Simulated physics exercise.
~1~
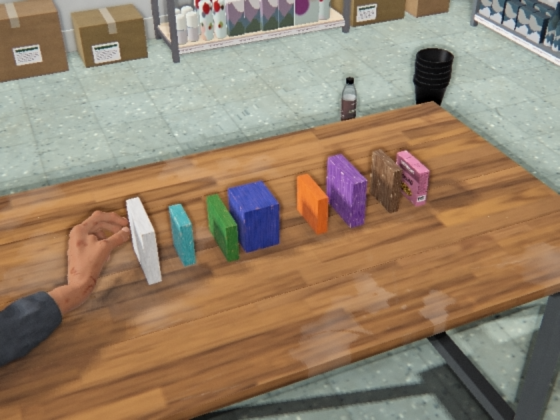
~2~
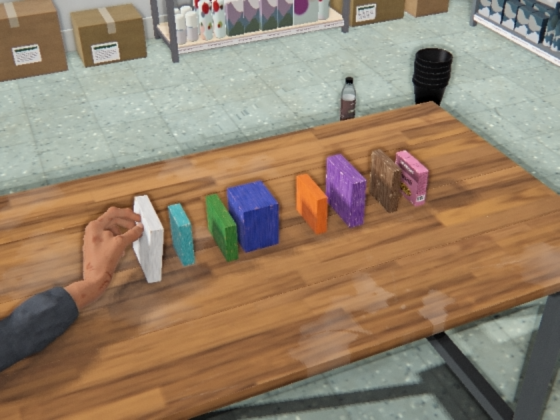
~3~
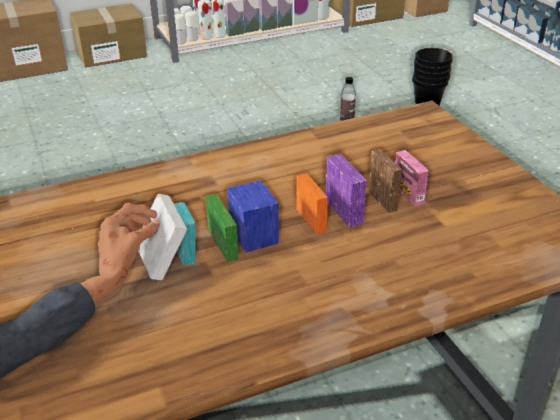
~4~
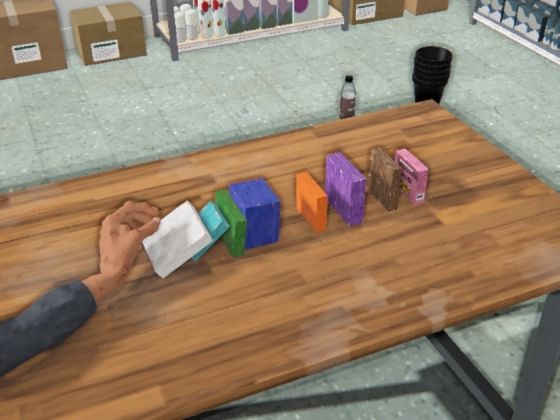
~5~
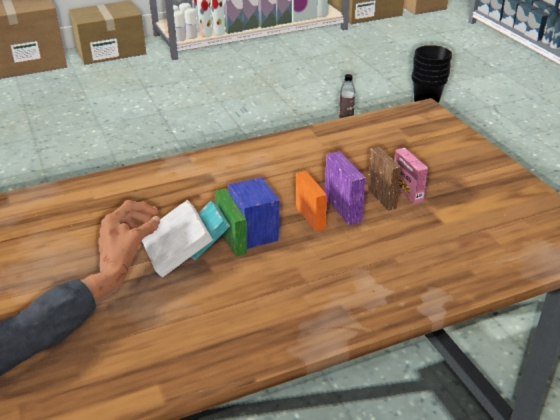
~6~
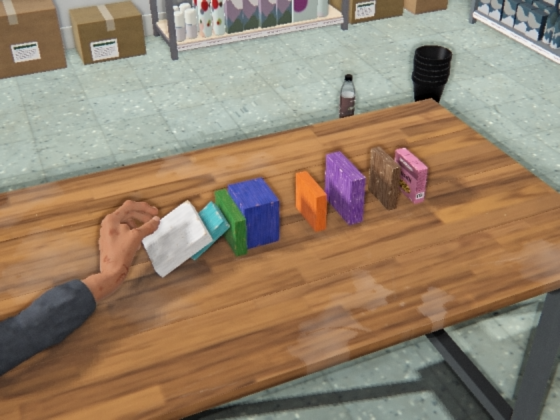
A hand tipping a white block onto a turquoise board, which topples against the shifted green block while the rest stay standing.
